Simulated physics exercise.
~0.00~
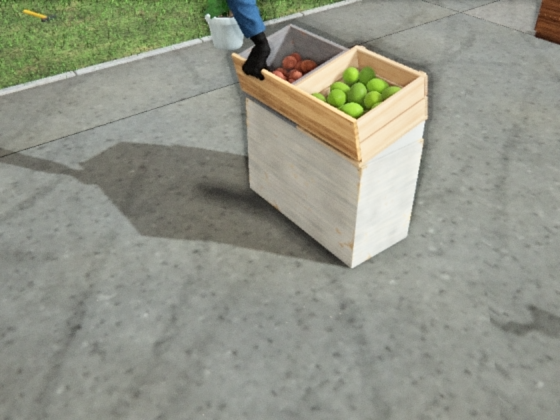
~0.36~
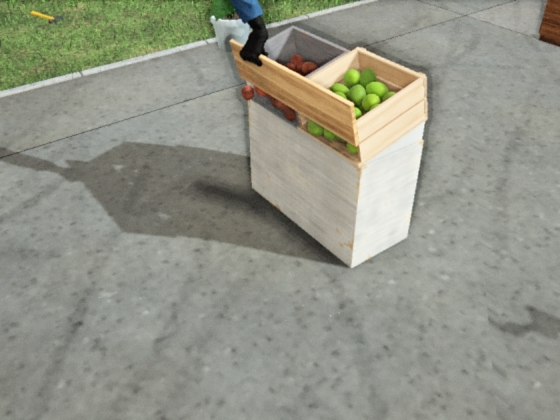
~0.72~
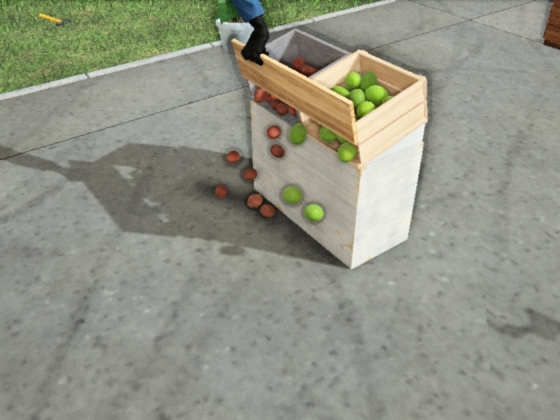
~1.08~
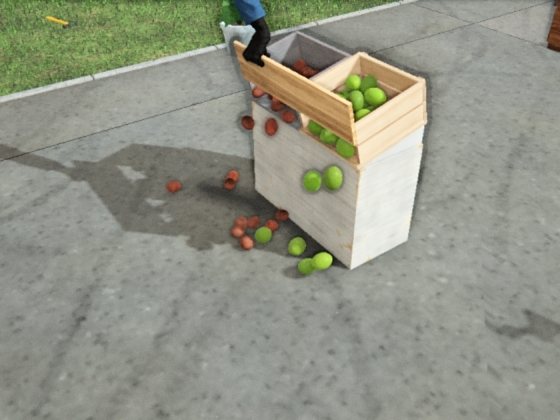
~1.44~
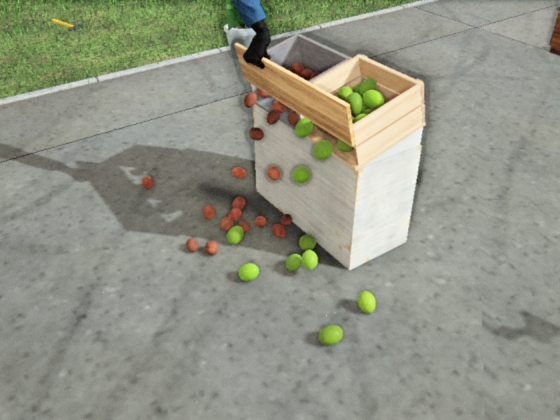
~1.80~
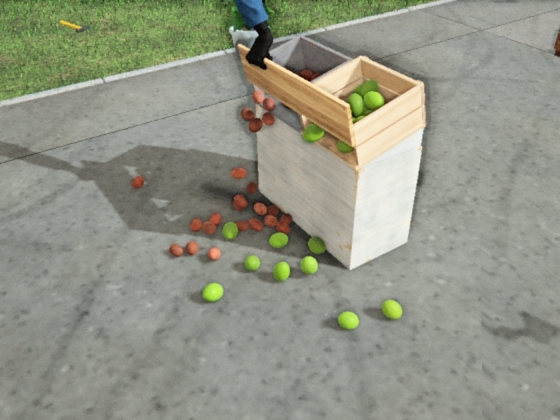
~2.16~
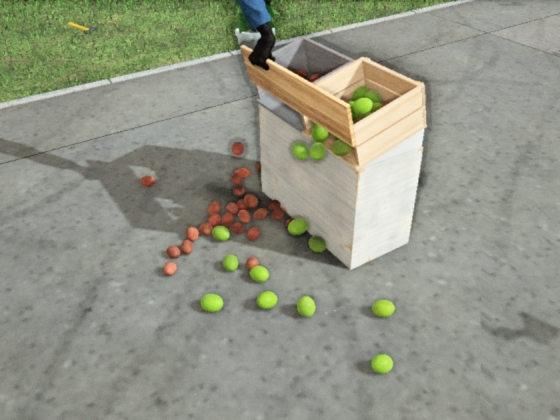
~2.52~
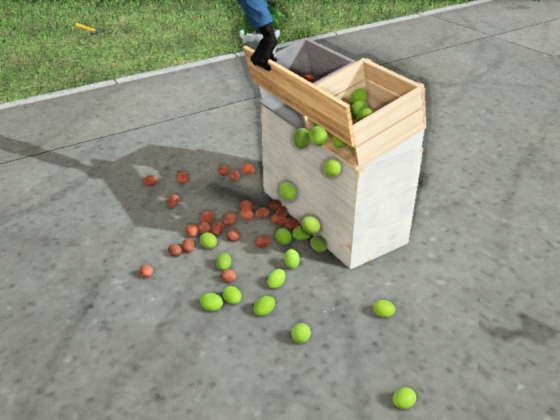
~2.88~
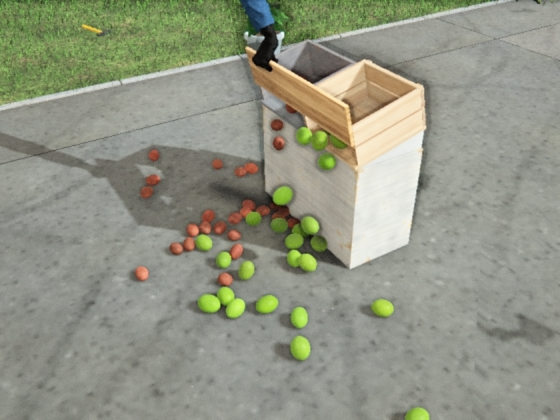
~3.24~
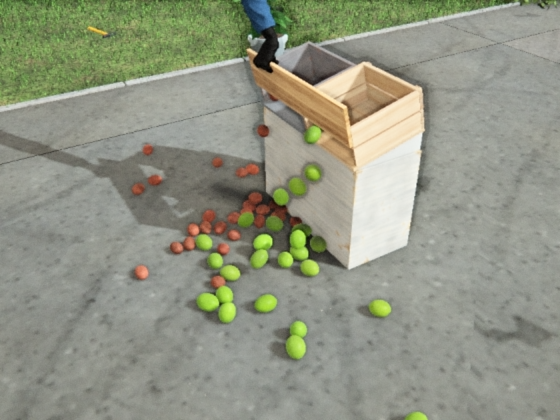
A gloved hand lifts a wooden gate, and red potatoes and limes spill onto the pavement.
